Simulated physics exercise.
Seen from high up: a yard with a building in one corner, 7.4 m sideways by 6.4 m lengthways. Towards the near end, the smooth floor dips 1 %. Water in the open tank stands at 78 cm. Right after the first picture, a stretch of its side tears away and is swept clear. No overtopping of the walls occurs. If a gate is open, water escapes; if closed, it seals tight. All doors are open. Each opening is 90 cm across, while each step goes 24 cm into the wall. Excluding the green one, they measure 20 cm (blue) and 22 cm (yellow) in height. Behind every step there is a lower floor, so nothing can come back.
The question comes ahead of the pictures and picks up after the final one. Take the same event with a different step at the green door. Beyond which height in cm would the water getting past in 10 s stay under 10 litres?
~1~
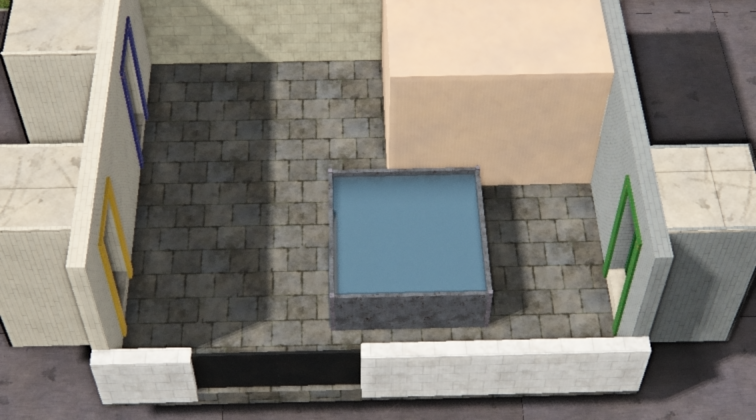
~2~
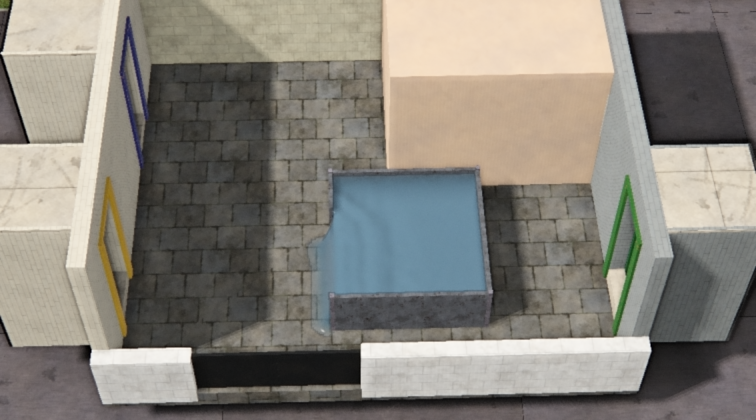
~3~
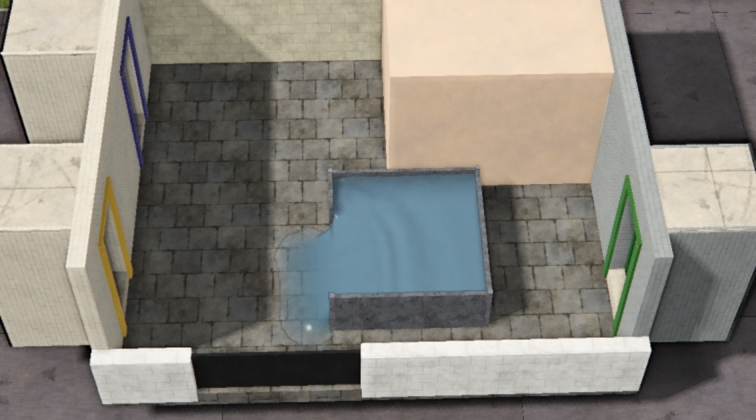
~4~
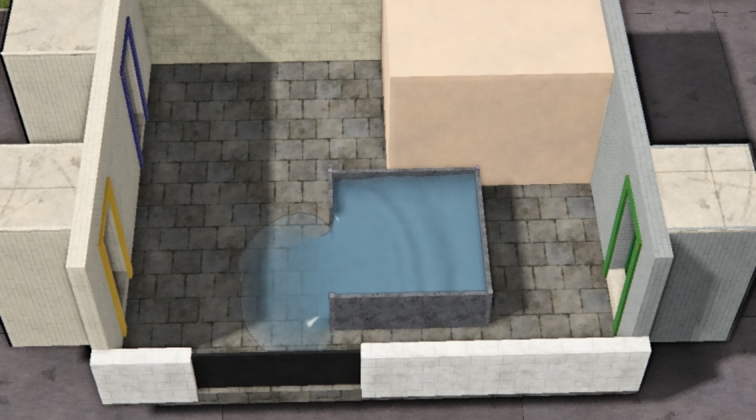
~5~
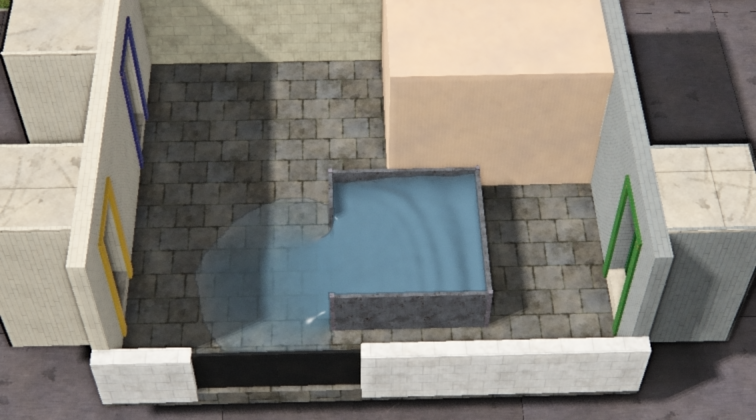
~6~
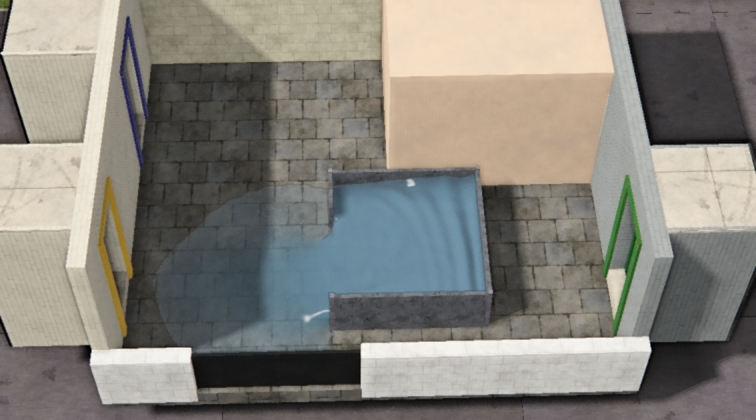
I would say 6.5 cm.
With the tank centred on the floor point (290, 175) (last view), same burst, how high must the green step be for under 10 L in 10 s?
Roughly 18 cm is needed.
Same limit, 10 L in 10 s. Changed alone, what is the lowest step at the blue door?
Door blue, min height approx. 13.5 cm.
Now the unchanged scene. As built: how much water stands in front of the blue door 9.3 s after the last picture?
14.0 cm.
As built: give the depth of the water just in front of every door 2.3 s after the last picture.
In cm: Blue 10, green 0, yellow 37.
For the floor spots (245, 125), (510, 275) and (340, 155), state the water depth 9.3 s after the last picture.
That's 10, 1 and 16 cm, in the order given.
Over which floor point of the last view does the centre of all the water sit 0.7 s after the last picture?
Centre of mass: About (343, 275) px.
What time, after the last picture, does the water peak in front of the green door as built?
About 6.5 seconds.
Then, 0.7 s after the last picture water covers 35 % of the floor, deepest (56 cm) near (121, 370); it has not reached the green door.
Then, 2.3 s after the last picture water covers 45 % of the floor, deepest (39 cm) near (120, 381); it has not reached the green door.
Then, 9.3 s after the last picture water covers 95 % of the floor, deepest (22 cm) near (152, 68); 8 cm at the green door, 0 litres in over its 25 cm step.
At the green door as built, the water peaked near 9 cm, 6.7 s after the last picture.
With a step of 5.5 cm, 17 litres would have come in within the 10 s; with 7.5 cm, 6 litres. So under 10 litres takes about 6.5 cm.
